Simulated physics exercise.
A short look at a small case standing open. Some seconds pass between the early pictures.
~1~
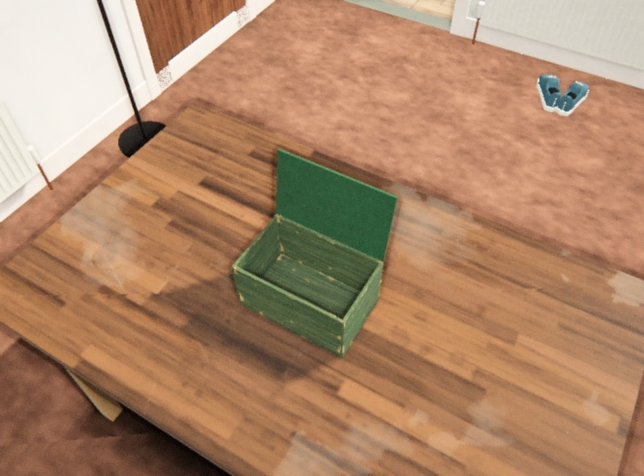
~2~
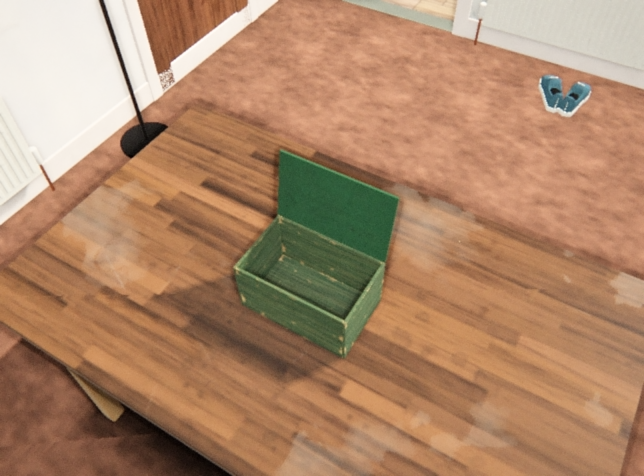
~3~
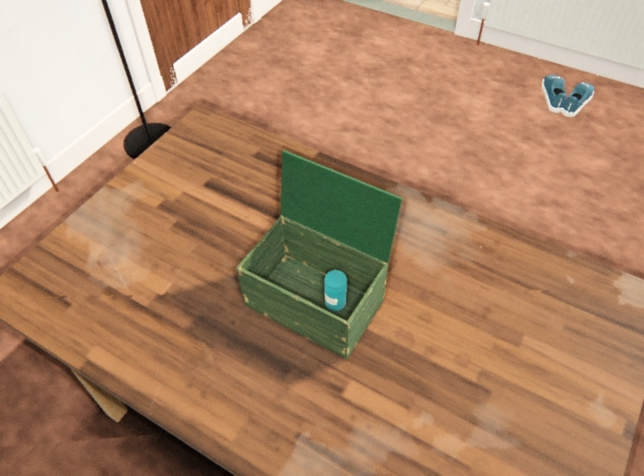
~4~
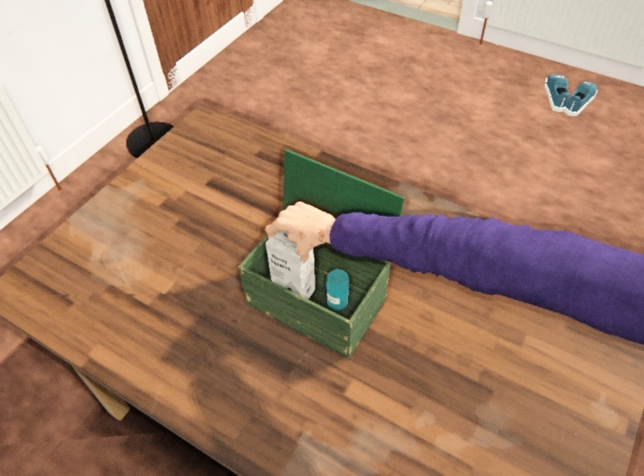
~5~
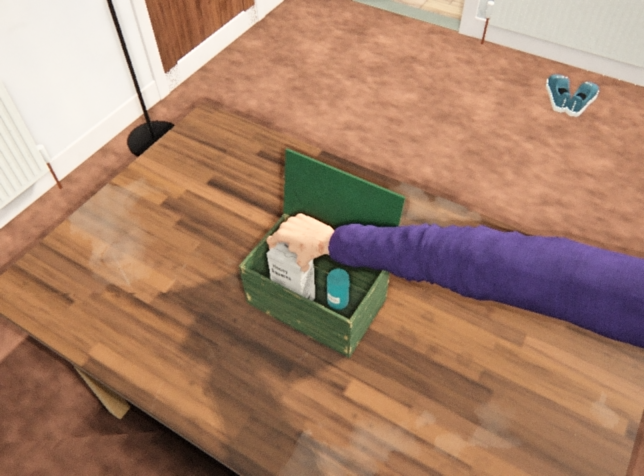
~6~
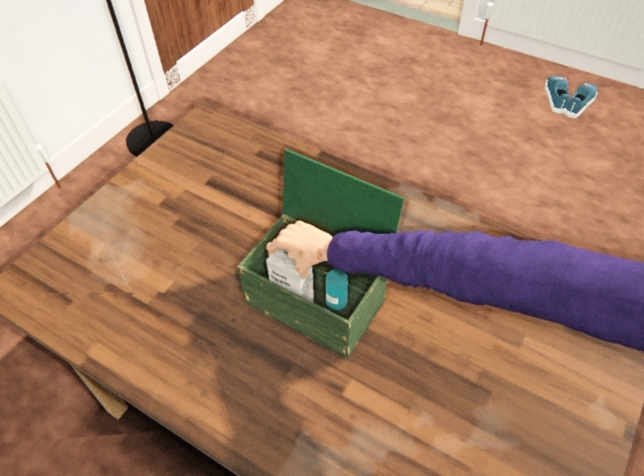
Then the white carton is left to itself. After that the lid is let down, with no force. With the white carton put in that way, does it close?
It is held up.
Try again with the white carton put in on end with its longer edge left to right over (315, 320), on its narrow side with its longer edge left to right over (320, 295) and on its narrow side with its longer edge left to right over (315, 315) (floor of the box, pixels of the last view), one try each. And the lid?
First try: It is held up; second try: It stays ajar; third try: It shuts flat.
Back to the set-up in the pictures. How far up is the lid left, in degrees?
About 20°.
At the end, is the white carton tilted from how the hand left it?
It stays as placed.
Then, 1.40 s later than the last frame, lid 74° above the rim.
Then, 1.70 s later than the last frame, lid 45° above the rim.
When it is over, lid 21° above the rim; both as before. End places, in pixels of the last picture, white carton near (292, 283).
